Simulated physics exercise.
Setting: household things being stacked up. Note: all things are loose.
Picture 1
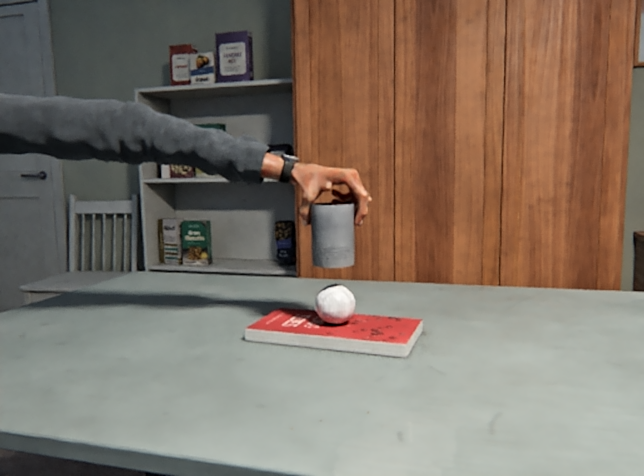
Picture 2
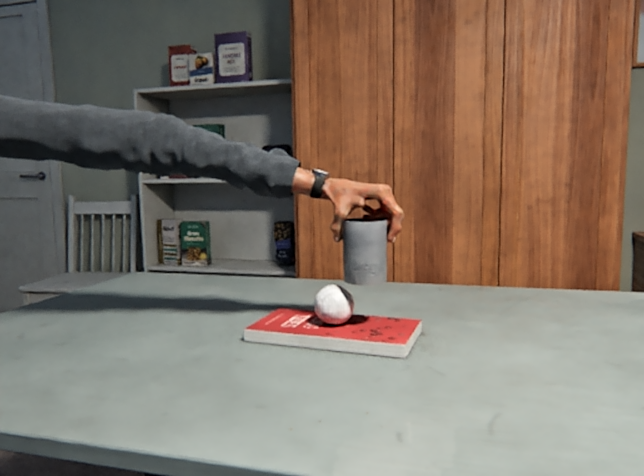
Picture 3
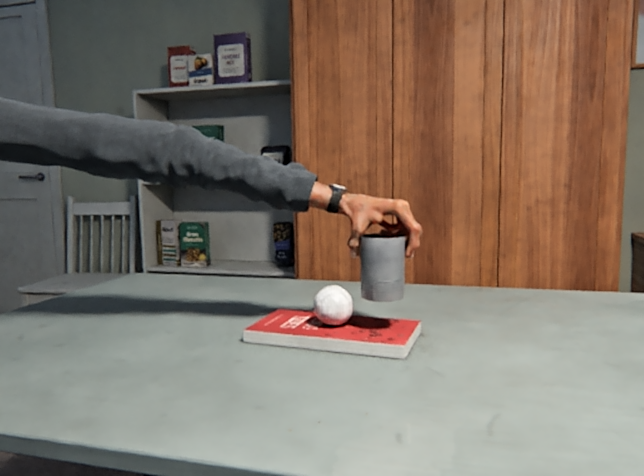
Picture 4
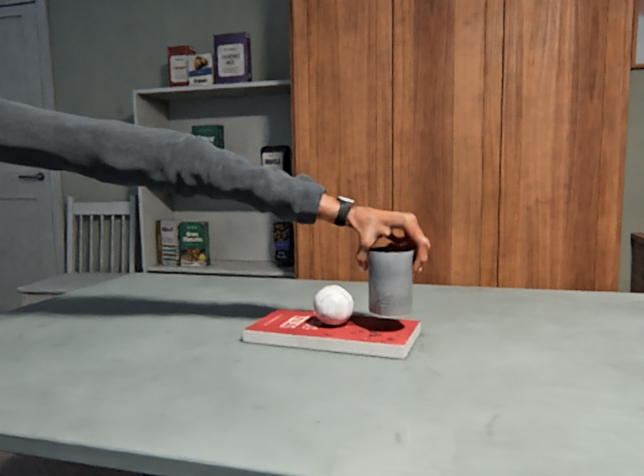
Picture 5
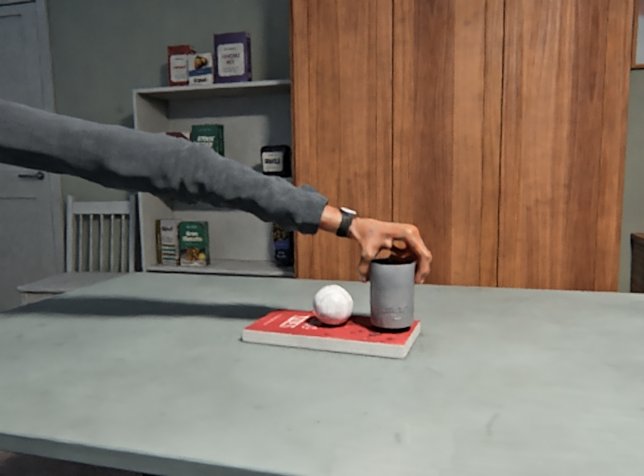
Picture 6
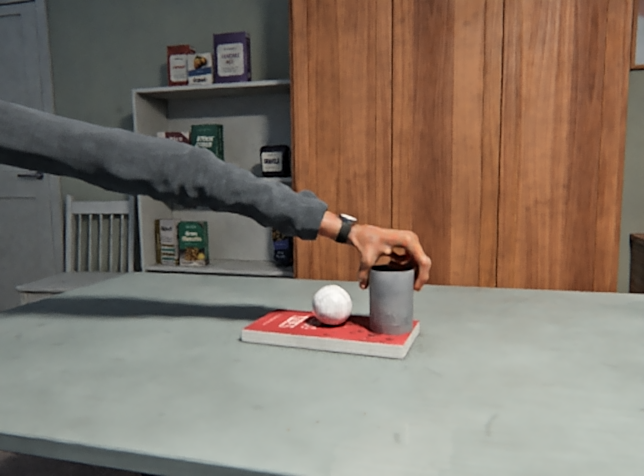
In a room with a bookshelf and wooden panelling behind, a grey table is seen from its front edge, slightly above the tabletop, by a still camera. A white onion sits on a red book near the middle, while a hand from the left grips a grey cup above it. The hand carries the cup rightward, then lowers it onto the book's right side, beside the onion.
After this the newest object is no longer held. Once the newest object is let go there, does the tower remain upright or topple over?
My prediction: Steady.
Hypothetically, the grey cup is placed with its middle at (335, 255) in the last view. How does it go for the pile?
The pile tumbles.
Then, 0.60 s past the last view, nothing moves.
Then, 1.60 s past the last view, grey cup resting near (391, 299).
Finally, all 3 still in place. Final places as the last picture's camera would see them, grey cup near (391, 299). The pile keeps its balance.
